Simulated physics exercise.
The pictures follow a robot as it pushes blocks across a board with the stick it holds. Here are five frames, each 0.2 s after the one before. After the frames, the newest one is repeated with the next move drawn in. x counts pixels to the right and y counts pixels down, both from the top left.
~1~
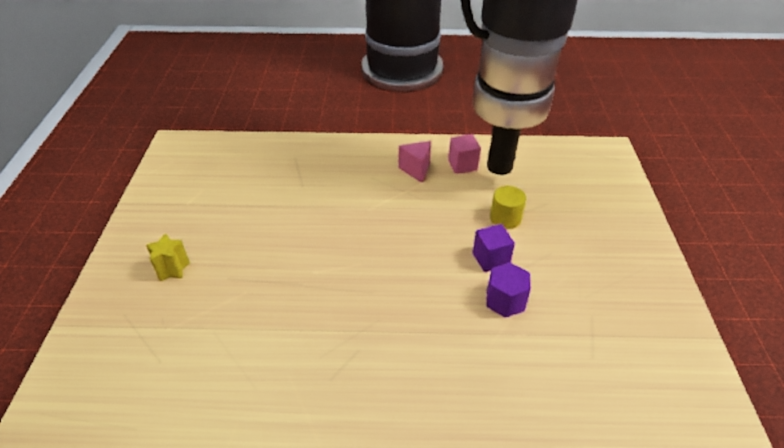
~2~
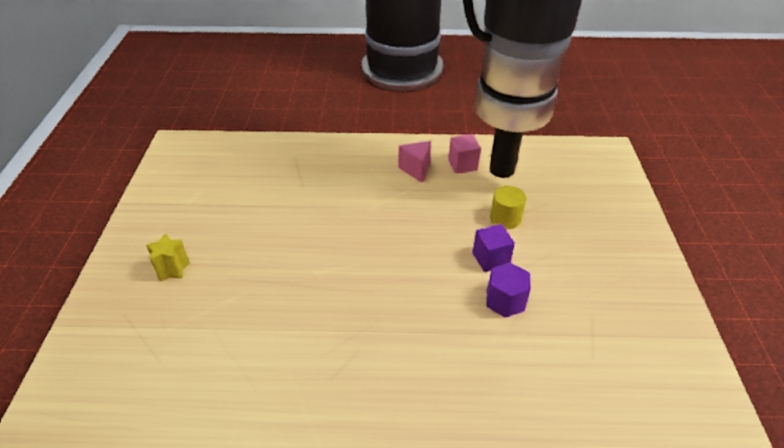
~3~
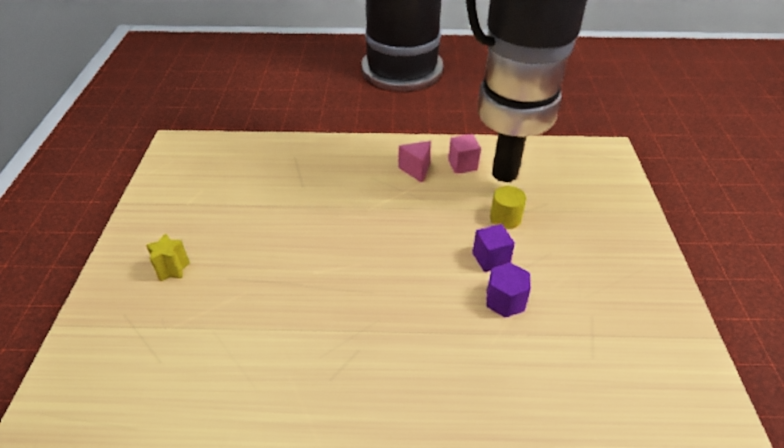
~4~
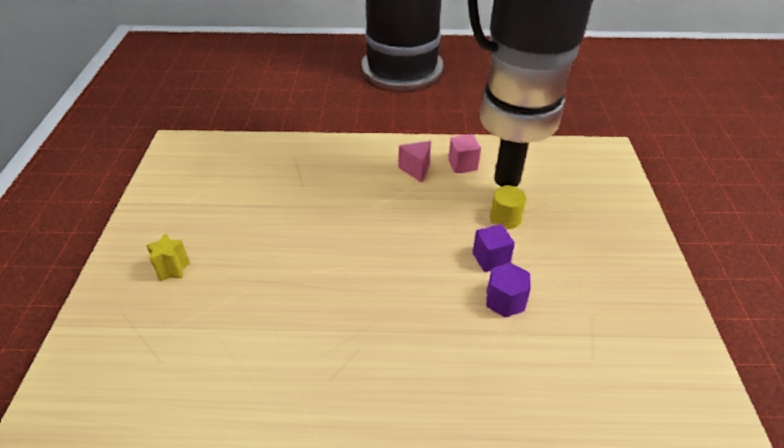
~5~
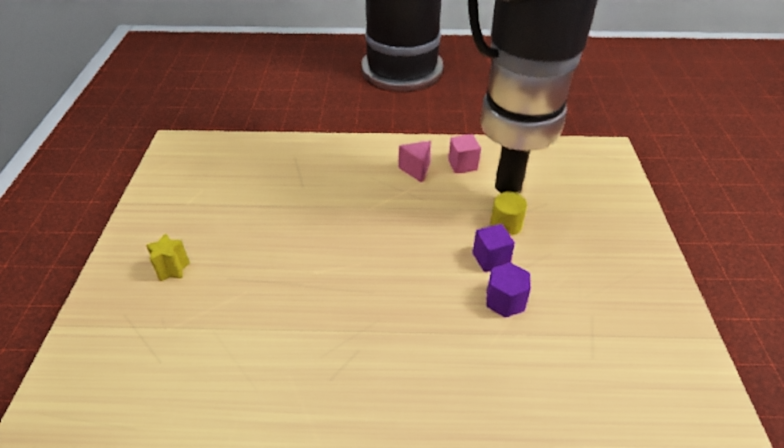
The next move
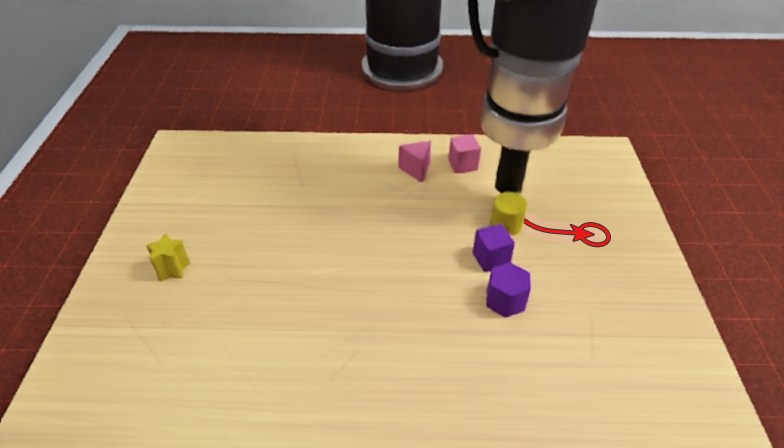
A robot arm with a black stick eased toward the viewer over a wooden table and nudged a yellow cylinder slightly, while the purple blocks, pink blocks and yellow star stayed still.
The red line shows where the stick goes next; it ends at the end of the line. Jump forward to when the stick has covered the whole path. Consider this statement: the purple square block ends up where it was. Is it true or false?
That statement is accurate.
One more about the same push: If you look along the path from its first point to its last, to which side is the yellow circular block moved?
Side: Right.
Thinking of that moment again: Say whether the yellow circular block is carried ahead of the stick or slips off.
My prediction: No longer in front.
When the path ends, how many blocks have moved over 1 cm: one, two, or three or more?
That's one.
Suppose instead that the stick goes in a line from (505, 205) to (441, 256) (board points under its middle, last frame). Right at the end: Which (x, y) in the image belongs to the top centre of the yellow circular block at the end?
I'd place it at (504, 222), taking the centre of its top.
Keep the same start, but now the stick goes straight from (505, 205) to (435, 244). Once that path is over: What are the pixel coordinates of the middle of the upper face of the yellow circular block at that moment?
Its top centre is at about (502, 215).
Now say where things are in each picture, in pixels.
Stick's lower end (500, 168); purple square block (495, 236); yellow circular block (510, 196), in the first picture.
Stick (502, 171); blocks still, in the second picture.
Stick (505, 175); blocks still, in the third picture.
Stick (507, 181); blocks still, in the fourth picture.
Stick (508, 188); purple square block (495, 236); yellow circular block (511, 202), in the fifth picture.
Drawn move, from (505, 205) over (528, 223) and (560, 232) to (594, 234).
The first path, step by step. One third of the way, stick (532, 207); yellow circular block (519, 218).
Two thirds of the way, stick (565, 216); yellow circular block (522, 219).
At the end, stick (600, 218); purple square block still; yellow circular block (522, 219).
